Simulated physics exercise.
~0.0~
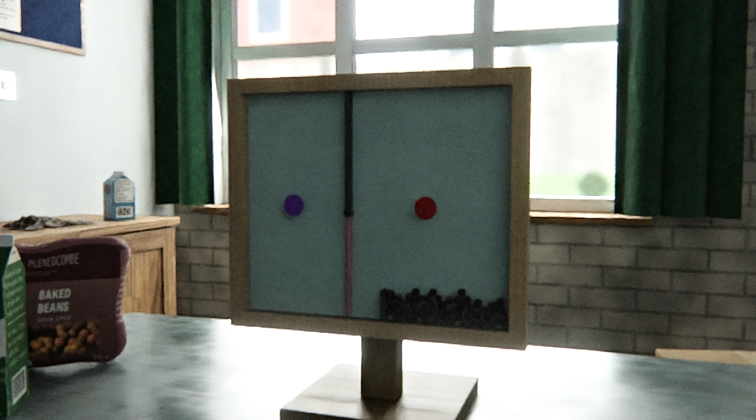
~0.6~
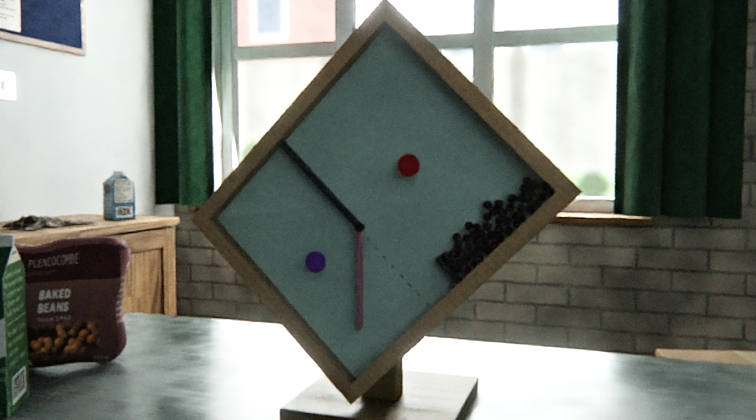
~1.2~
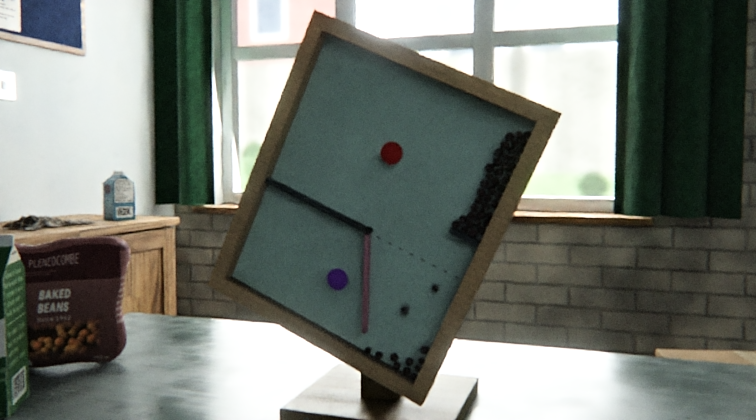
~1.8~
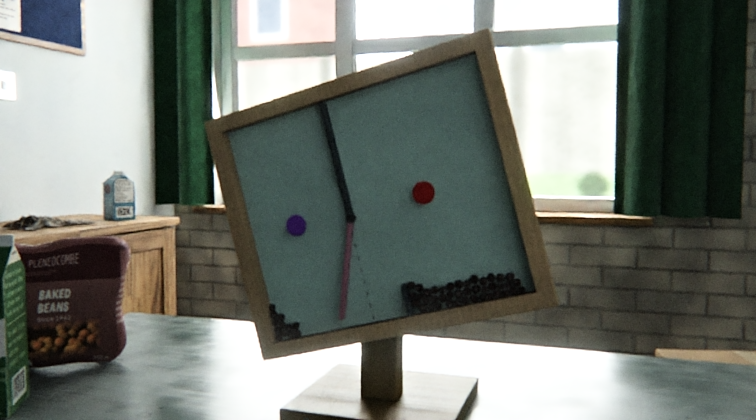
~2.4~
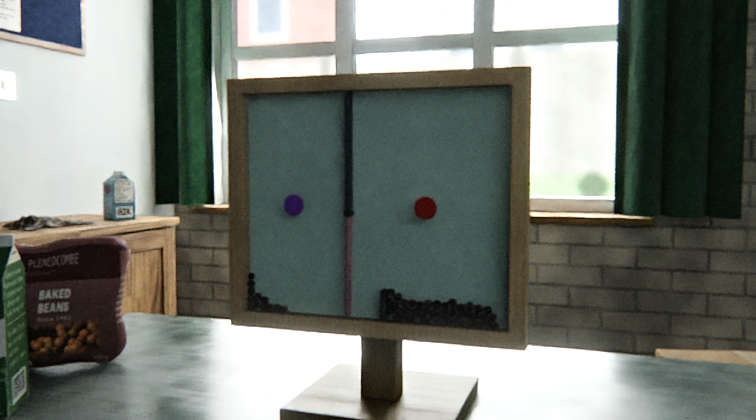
A square wooden-framed case with a pale blue-green panel turns on a stand on a grey tabletop, seen from the front before a bright window with green curtains. A purple dot marks its left side and a red dot its right, divided by a dark bar and a pink flap, with black pellets heaped at lower right. The case tilts far anticlockwise, the flap hangs open, and some pellets spill past it into the purple side. Then it swings back level and the flap closes, leaving a small pile at left and a larger one at right.
